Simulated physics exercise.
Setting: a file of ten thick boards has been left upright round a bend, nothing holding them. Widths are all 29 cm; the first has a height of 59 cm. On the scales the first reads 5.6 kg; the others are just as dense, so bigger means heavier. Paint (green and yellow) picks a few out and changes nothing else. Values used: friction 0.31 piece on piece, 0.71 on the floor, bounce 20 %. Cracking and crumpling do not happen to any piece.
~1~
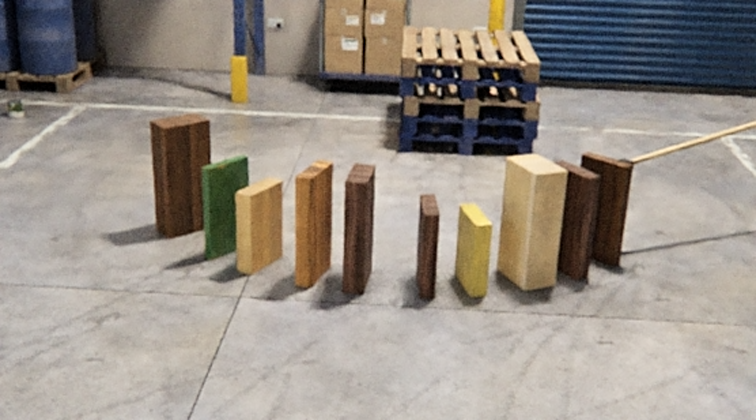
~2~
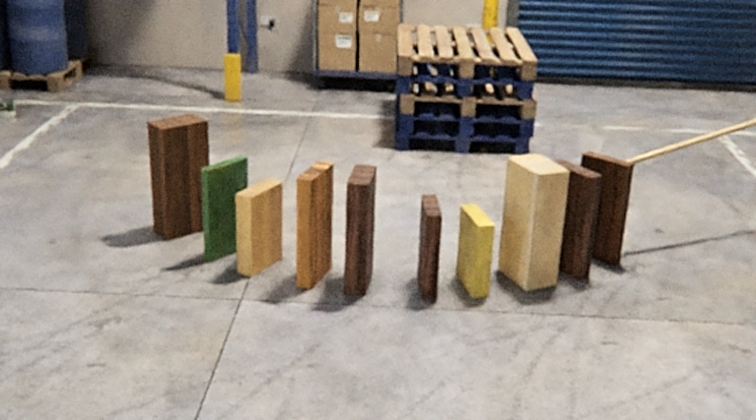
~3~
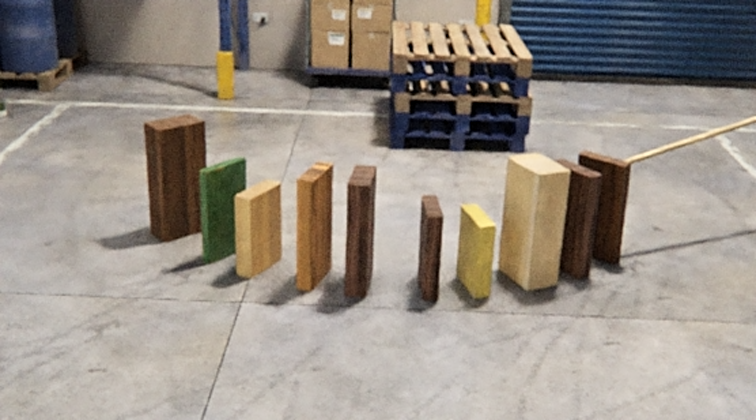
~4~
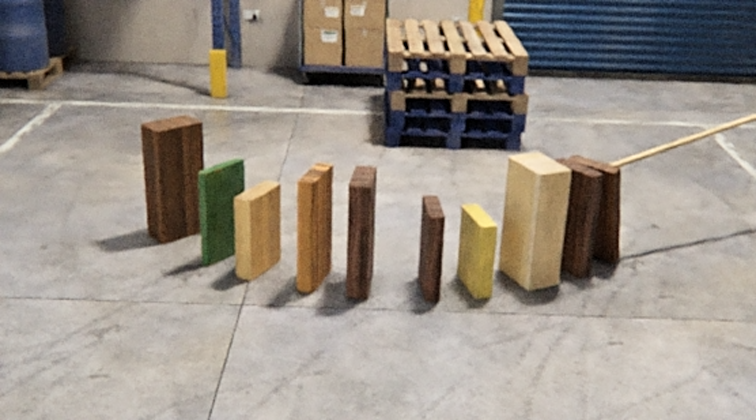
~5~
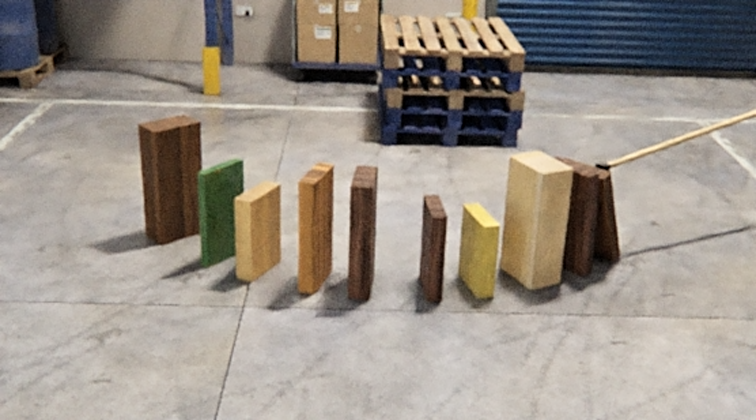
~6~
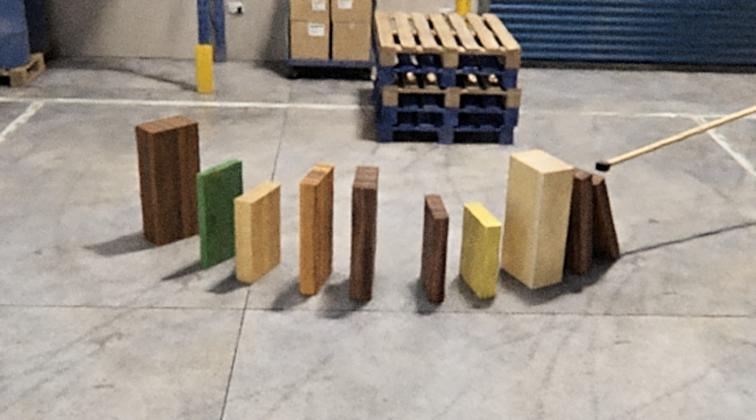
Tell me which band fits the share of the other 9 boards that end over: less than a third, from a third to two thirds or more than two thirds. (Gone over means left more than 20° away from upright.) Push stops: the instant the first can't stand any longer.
I would say fewer than one in three of them.
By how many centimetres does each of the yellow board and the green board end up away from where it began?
Moved: Yellow 0, green 0.
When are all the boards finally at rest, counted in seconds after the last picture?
At roughly 0.5 s.
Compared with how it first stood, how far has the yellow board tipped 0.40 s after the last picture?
I'd estimate close to 0°.
Then, 0.06 s on from the sixth picture, none of the 9 other boards over, 1 disturbed.
Finally, none of the 9 other boards over, 1 disturbed; green board unmoved; yellow board unmoved. That is 0 per cent. Nine left standing. Seen by the last camera, middles, green board near (222, 214), yellow board near (480, 250).
